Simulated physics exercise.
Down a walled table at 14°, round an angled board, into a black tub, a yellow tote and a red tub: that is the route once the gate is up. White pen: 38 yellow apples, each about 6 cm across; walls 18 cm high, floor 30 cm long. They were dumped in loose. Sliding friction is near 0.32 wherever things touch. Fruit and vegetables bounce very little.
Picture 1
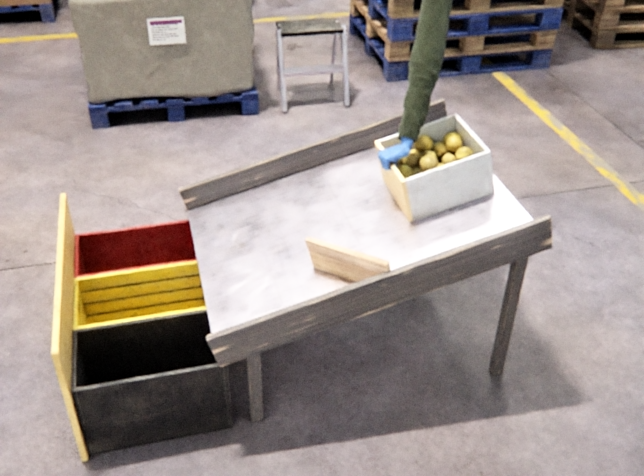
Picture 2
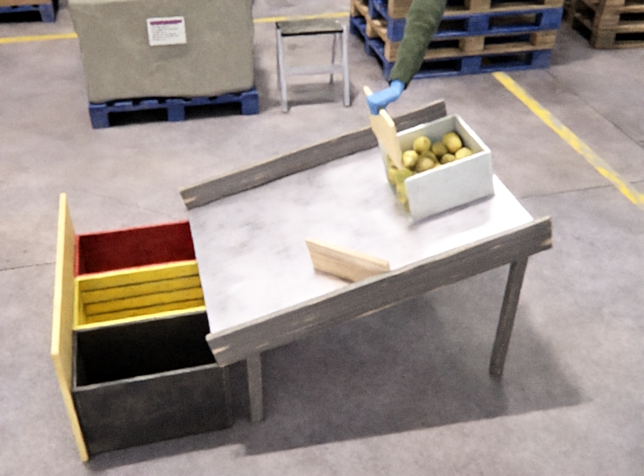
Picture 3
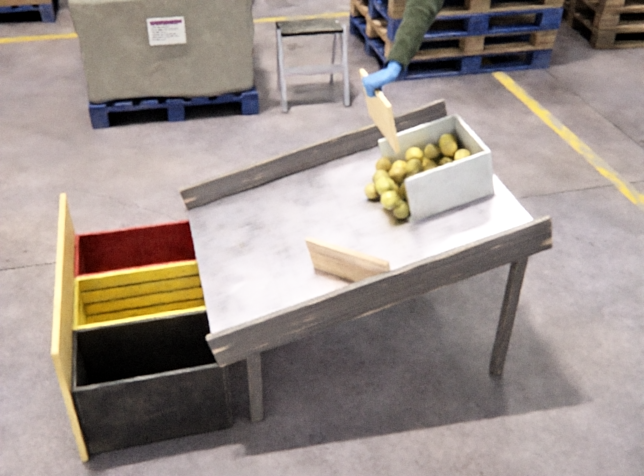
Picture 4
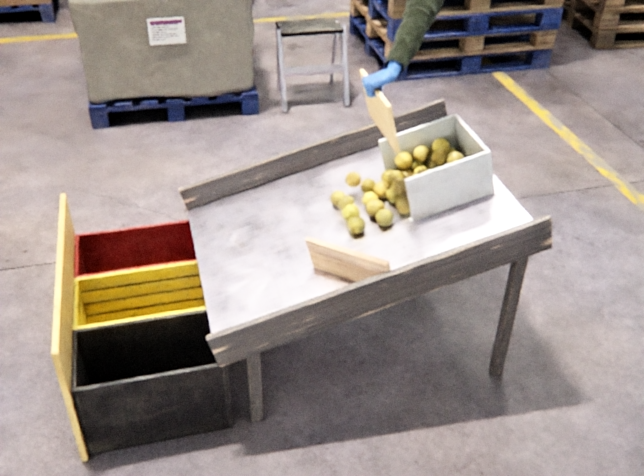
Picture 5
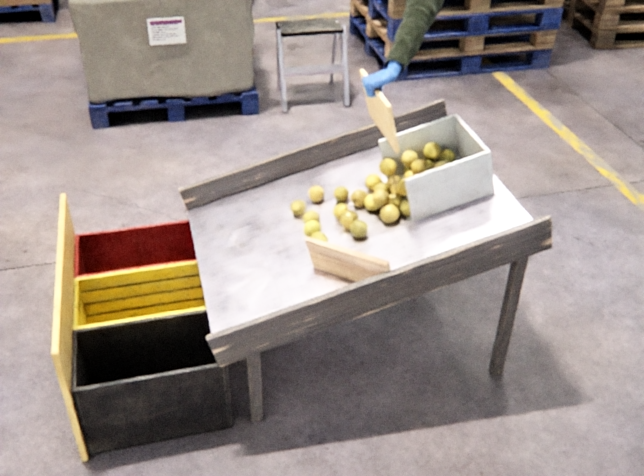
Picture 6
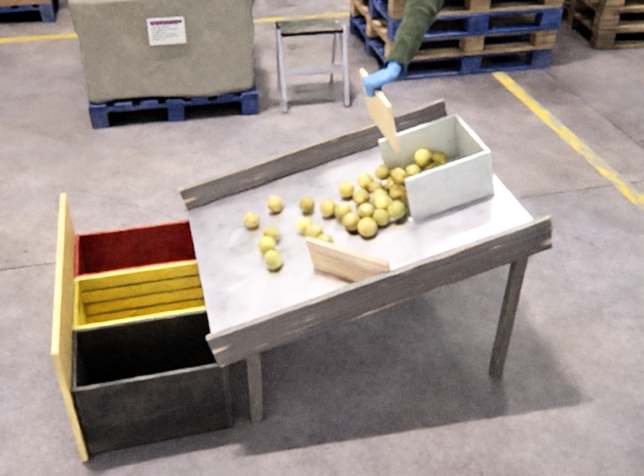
A gloved hand lifted the wooden gate of a white pen on a sloping table, and yellow apples rolled out, spreading down and left across the surface, some passing above the angled board.
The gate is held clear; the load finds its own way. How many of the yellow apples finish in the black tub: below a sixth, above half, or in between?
In the end under a sixth of them are in the black tub.
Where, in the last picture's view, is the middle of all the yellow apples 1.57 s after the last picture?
At about (117, 344).
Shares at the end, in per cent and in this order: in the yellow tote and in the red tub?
Roughly 65 and 25 per cent.
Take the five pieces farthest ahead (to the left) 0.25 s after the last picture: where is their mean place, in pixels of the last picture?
At about (178, 264).
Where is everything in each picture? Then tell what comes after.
In the first picture (each is followed by its nearest rim corner in this view), white pen, (405, 180); black tub, (75, 389); none out.
The second picture shows white pen, (405, 180).
The third picture shows white pen, (405, 180); 7 out, the lowest apple at (372, 191).
The fourth picture shows white pen, (405, 180); 11 out, the lowest apple at (338, 198).
The fifth picture shows white pen, (405, 180); 16 out, the lowest apple at (298, 208).
The sixth picture shows white pen, (405, 180); black tub, (75, 389); 23 out, the lowest apple at (251, 219).
Then, 0.25 s after the last picture, 6 still in the white pen, 1 in the red tub, 28 on the slope and 3 in the air.
Then, 0.57 s after the last picture, 7 in the yellow tote, 3 in the red tub, 24 on the slope and 4 in the air.
Then, 1.00 s after the last picture, 2 in the black tub, 17 in the yellow tote, 7 in the red tub, 4 on the slope and 8 in the air.
Final count (1.57 s after the last picture), 3 in the black tub, 25 in the yellow tote and 10 in the red tub. Asked share, 3 of 38, 8 per cent.
